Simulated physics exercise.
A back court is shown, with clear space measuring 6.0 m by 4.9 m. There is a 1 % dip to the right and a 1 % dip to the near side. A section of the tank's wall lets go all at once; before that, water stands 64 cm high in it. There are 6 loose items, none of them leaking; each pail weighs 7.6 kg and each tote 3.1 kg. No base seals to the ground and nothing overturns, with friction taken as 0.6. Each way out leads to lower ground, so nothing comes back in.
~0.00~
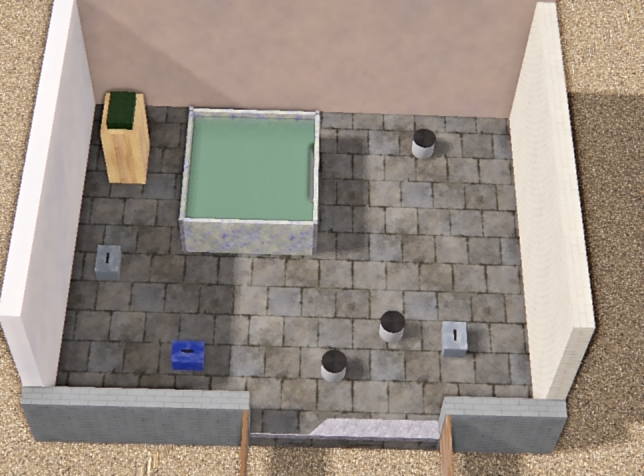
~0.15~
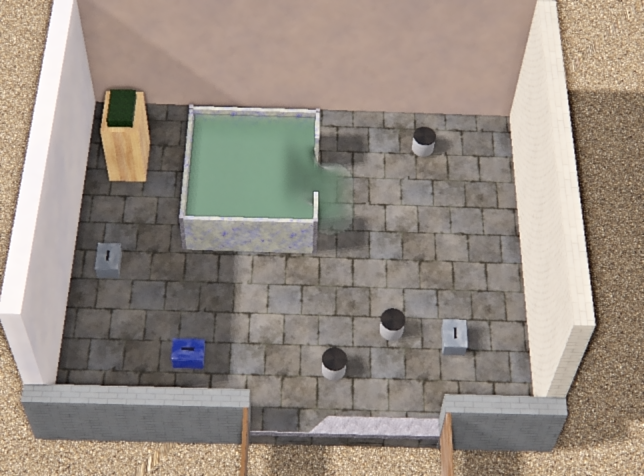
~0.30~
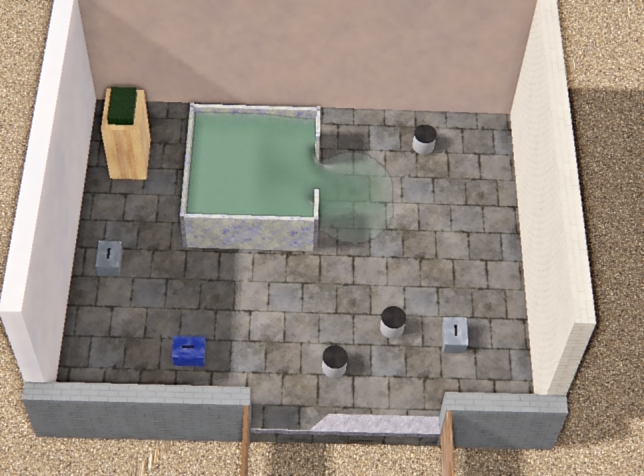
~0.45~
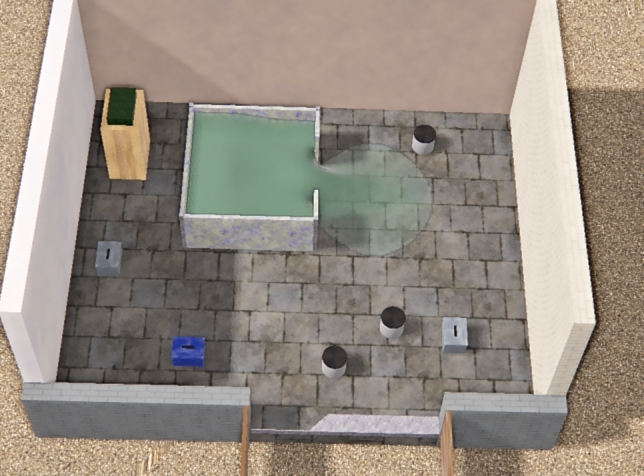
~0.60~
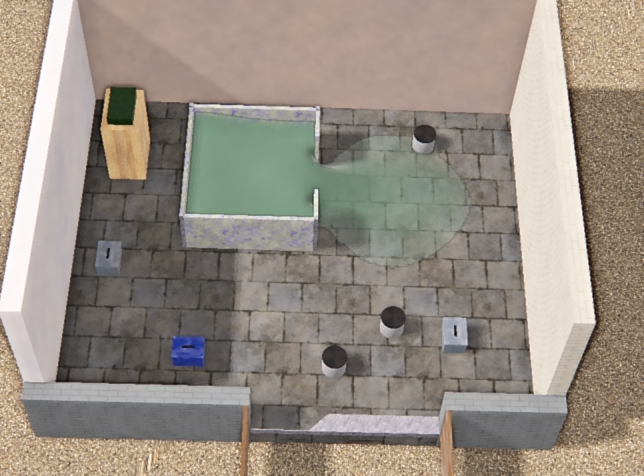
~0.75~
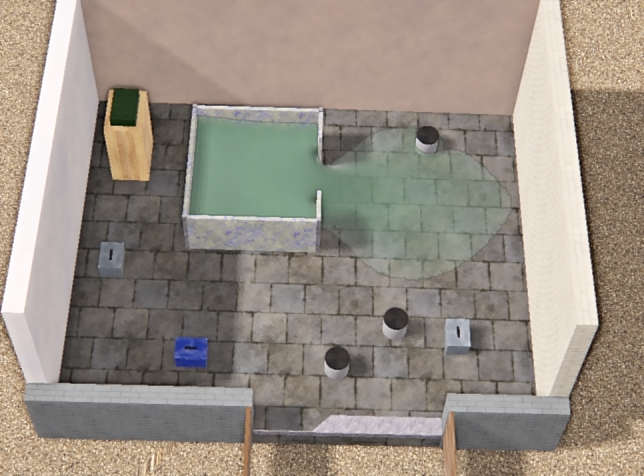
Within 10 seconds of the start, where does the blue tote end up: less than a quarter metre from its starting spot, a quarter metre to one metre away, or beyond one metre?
The blue tote ends up less than a quarter metre away.
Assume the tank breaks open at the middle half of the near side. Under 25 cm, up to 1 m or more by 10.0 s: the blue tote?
After that, the blue tote is washed away.
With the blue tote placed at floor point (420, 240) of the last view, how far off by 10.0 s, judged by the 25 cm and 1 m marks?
Outcome: It is taken a long way.
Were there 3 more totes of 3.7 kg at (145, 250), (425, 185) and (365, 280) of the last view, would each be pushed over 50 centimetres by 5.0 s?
The first one ends up inside that, the second beyond that, the third inside that.
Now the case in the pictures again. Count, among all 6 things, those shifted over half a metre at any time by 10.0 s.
The total is 2.
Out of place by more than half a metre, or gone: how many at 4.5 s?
2 in all.
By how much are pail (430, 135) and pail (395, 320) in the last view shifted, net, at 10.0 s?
40 cm and 0 cm, respectively.
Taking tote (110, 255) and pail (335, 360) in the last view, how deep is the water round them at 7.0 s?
Some 0 cm at the first, some 5 cm at the second.
After 2.0 s the blue tote is near (191, 348), 0.0 m from its start, aground; 0 of 6 are out; 1 afloat.
After 4.5 s the blue tote is near (191, 348), 0.0 m from its start, aground; 0 of 6 are out; 2 afloat.
After 7.0 s the blue tote is near (186, 342), 0.1 m from its start, aground; 1 of 6 are out; 0 afloat.
After 10.0 s the blue tote is near (187, 339), 0.1 m from its start, afloat; 1 of 6 are out; 2 afloat.
